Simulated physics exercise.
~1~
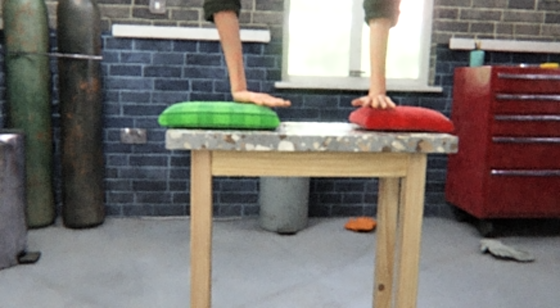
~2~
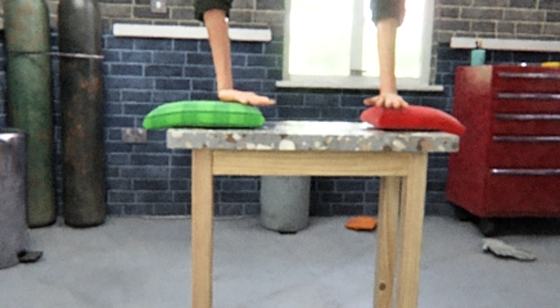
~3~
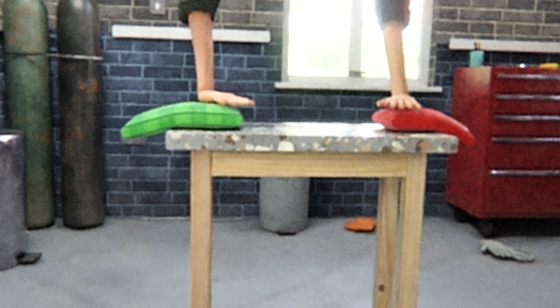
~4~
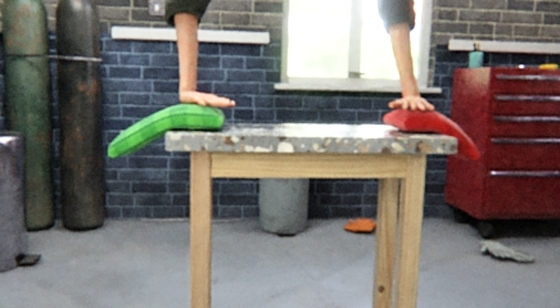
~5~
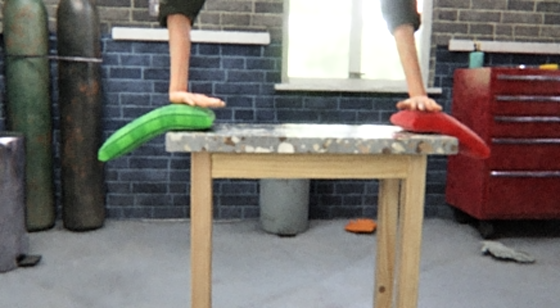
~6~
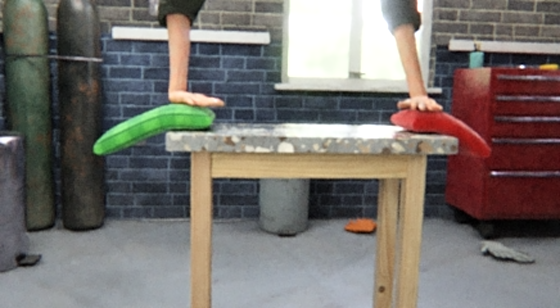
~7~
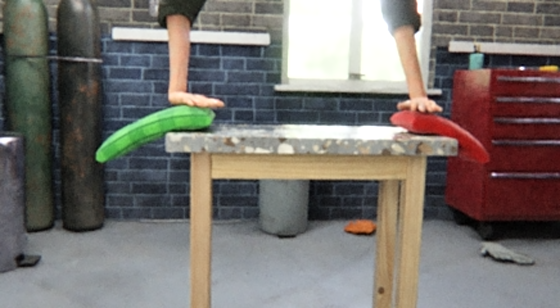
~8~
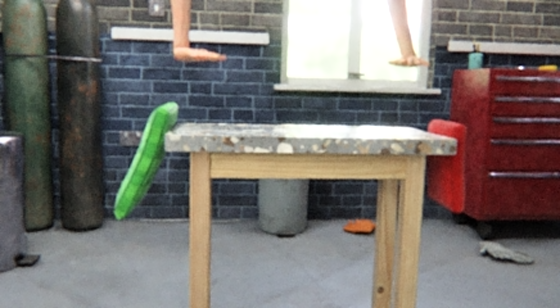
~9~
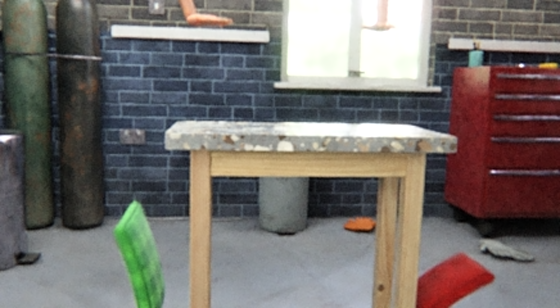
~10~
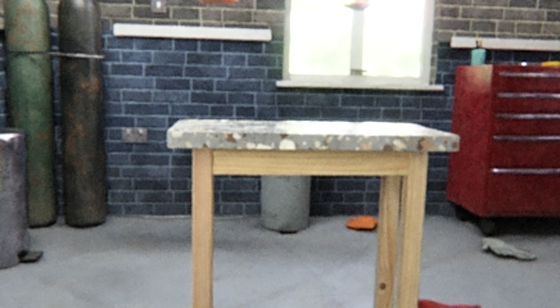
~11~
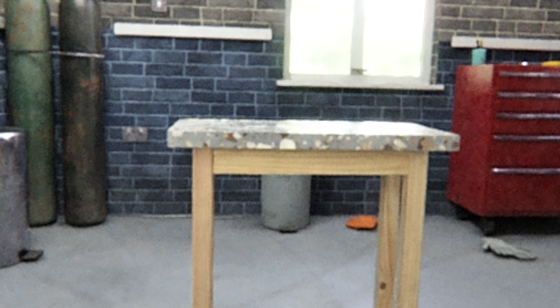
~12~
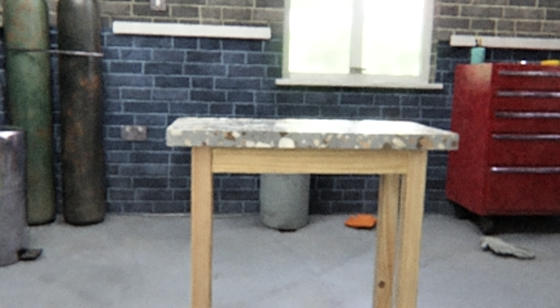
In a workshop with a blue brick wall, gas cylinders at left and a red tool chest at right, a slightly swaying camera faces a wooden table with a speckled top. A soft green checked bundle lies at the left and a plain red one at the right, each under a hand reaching from above. The hands push them apart until their outer ends droop over the table's edges. The hands pause, then lift away, and both bundles tip off opposite ends and drop to the floor. They pass out of view, leaving the tabletop bare.
